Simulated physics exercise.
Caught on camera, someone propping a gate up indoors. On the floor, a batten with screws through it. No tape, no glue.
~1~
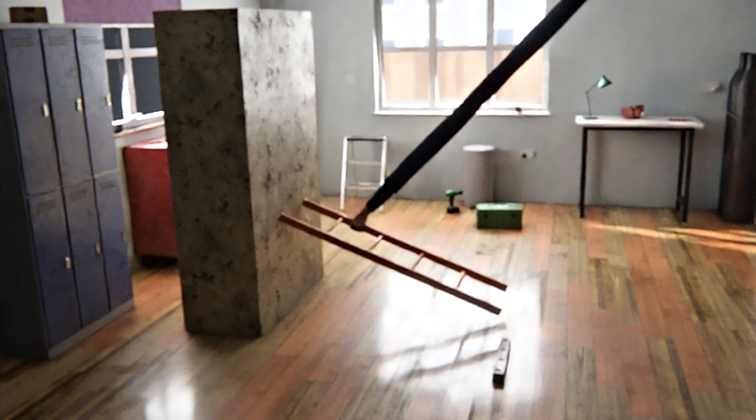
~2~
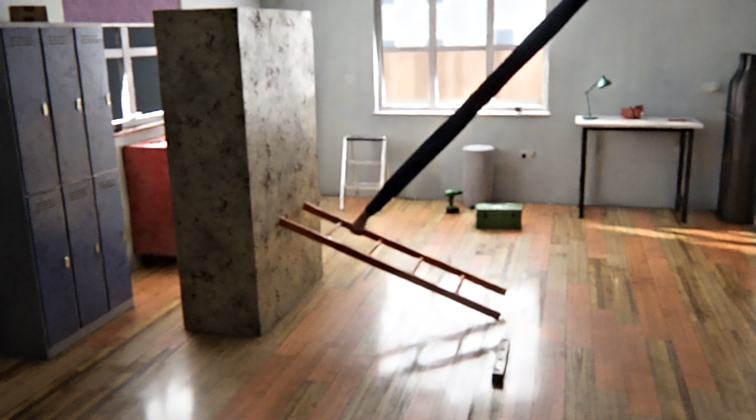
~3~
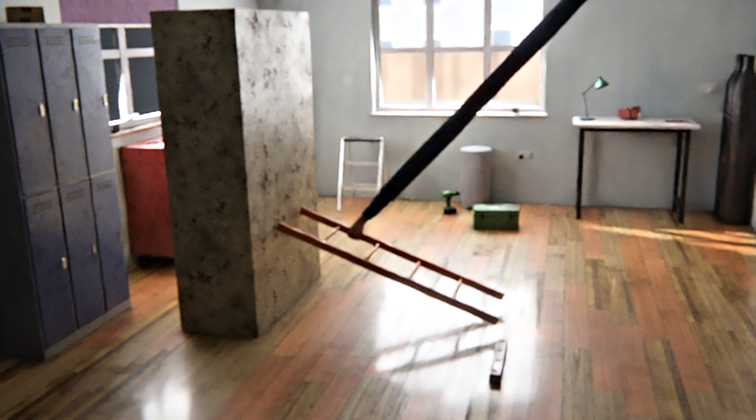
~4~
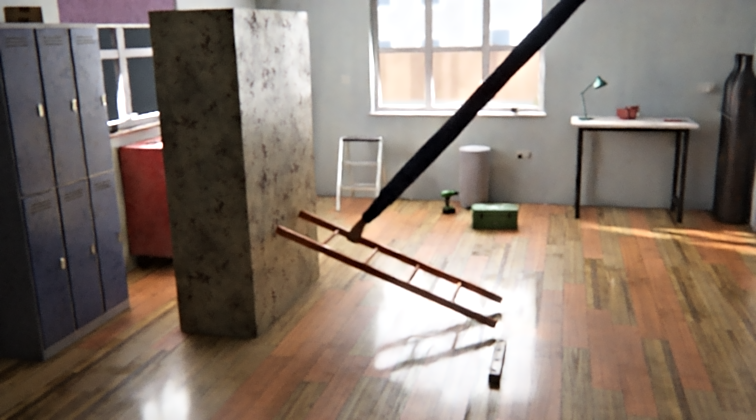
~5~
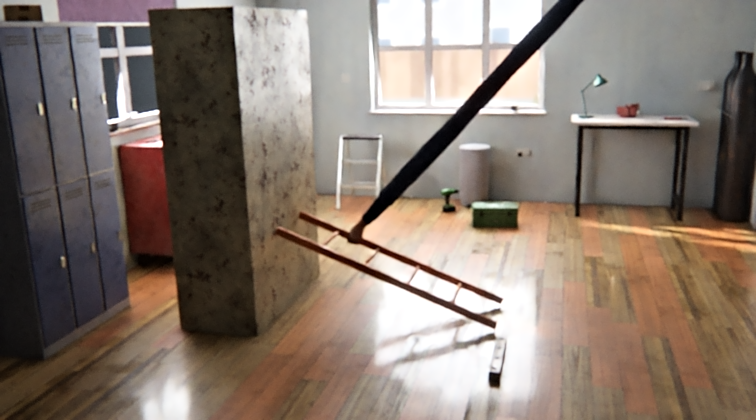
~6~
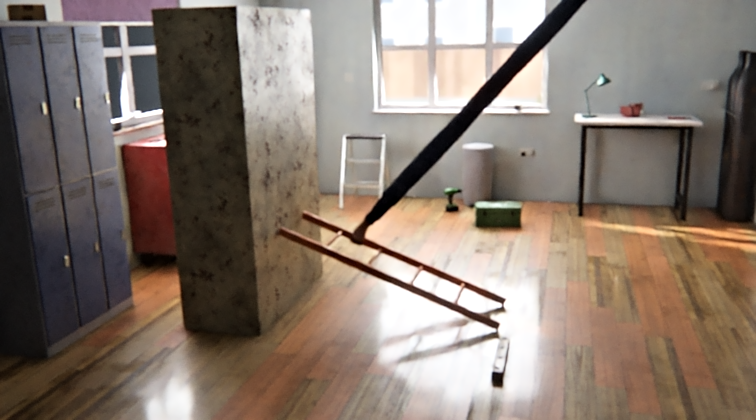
A dark arm holds an orange gate tilted above the wooden floor, barely moving it.
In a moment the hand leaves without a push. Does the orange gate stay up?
In the end the orange gate gives way at the feet.
Then, 0.20 s later than the last frame, orange gate tilted by 6° near (398, 278).
Then, 0.28 s later than the last frame, orange gate tilted by 14° near (402, 292).
When it is over, the orange gate slides out and falls, near (407, 306).
